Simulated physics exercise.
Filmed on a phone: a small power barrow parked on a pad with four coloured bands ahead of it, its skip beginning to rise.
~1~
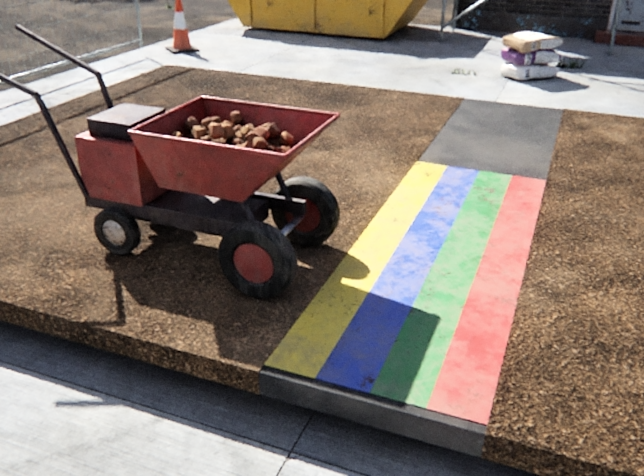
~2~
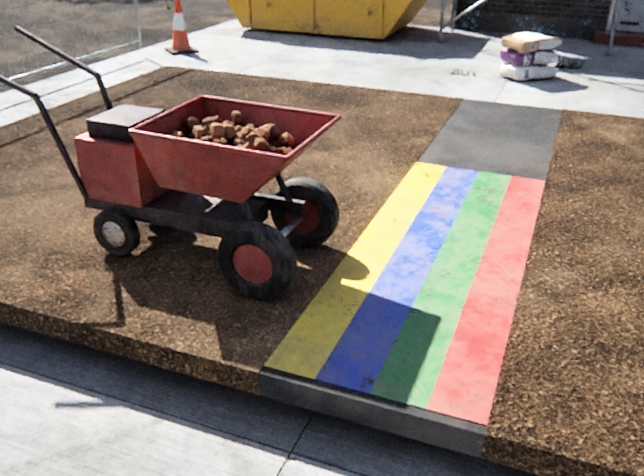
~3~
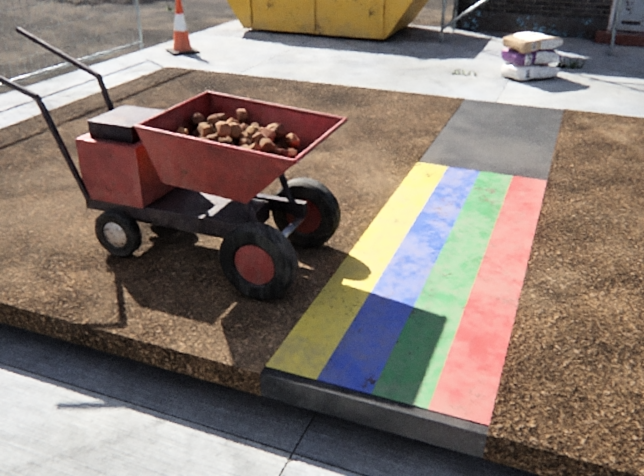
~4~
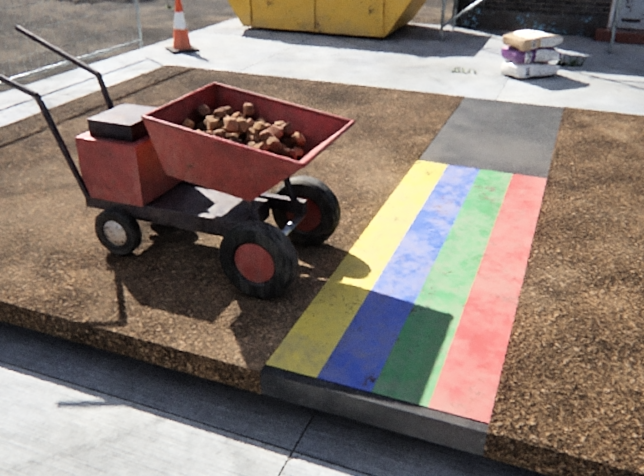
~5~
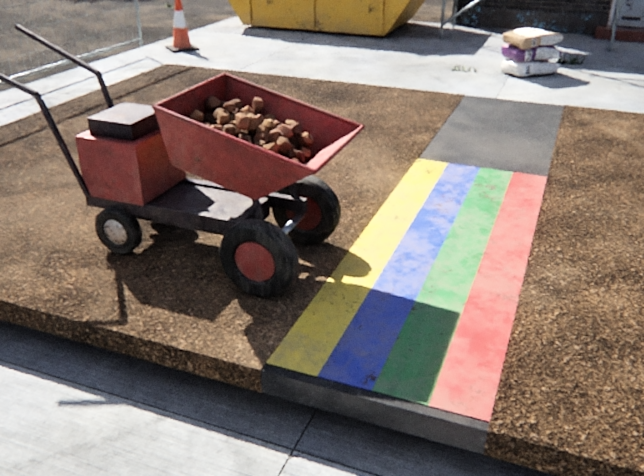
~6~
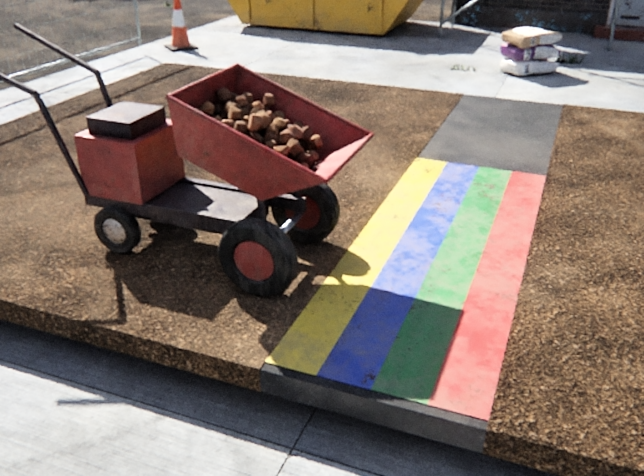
A red skip heaped with brown clods begins level on a small power barrow, seen from slightly above on a sunlit brown pad. Yellow, blue, green and red bands lie side by side to its right, with an orange cone, a yellow container and stacked bags behind. The skip slowly tilts forward, its lip reaching rightward and its rear rising, while the wheels and the view stay still.
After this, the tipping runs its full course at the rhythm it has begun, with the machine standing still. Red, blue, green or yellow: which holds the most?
The green one gets the largest share.
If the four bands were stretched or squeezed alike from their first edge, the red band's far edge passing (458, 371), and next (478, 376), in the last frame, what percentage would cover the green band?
The first gives 30 %, the second 30 %.
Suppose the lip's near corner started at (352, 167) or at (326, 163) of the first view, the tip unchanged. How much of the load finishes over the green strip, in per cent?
In turn 10 and 20 in a hundred.
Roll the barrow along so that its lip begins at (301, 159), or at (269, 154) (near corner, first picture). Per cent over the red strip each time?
The first gives 30 %, the second 20 %.
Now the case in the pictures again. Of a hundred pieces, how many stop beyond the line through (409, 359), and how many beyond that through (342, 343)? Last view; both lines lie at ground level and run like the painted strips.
About 50 and 90 per cent.
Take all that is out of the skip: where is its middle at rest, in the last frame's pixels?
At about (453, 294).
Just after the last frame, skip tipped steeply; every one in the skip.
A moment on, skip tipped right over; roughly half in the skip; roughly a quarter over the blue strip; roughly a third over the green strip; about a tenth over the red strip.
Further on, skip tipped right over; about a tenth in the skip; just a few over the yellow strip; roughly a quarter over the blue strip; roughly a third over the green strip; roughly a quarter over the red strip; about a tenth off the paint.
When it is over, skip tipped right over; about a tenth in the skip; just a few over the yellow strip; roughly a quarter over the blue strip; roughly a third over the green strip; roughly a quarter over the red strip; about a tenth off the paint.
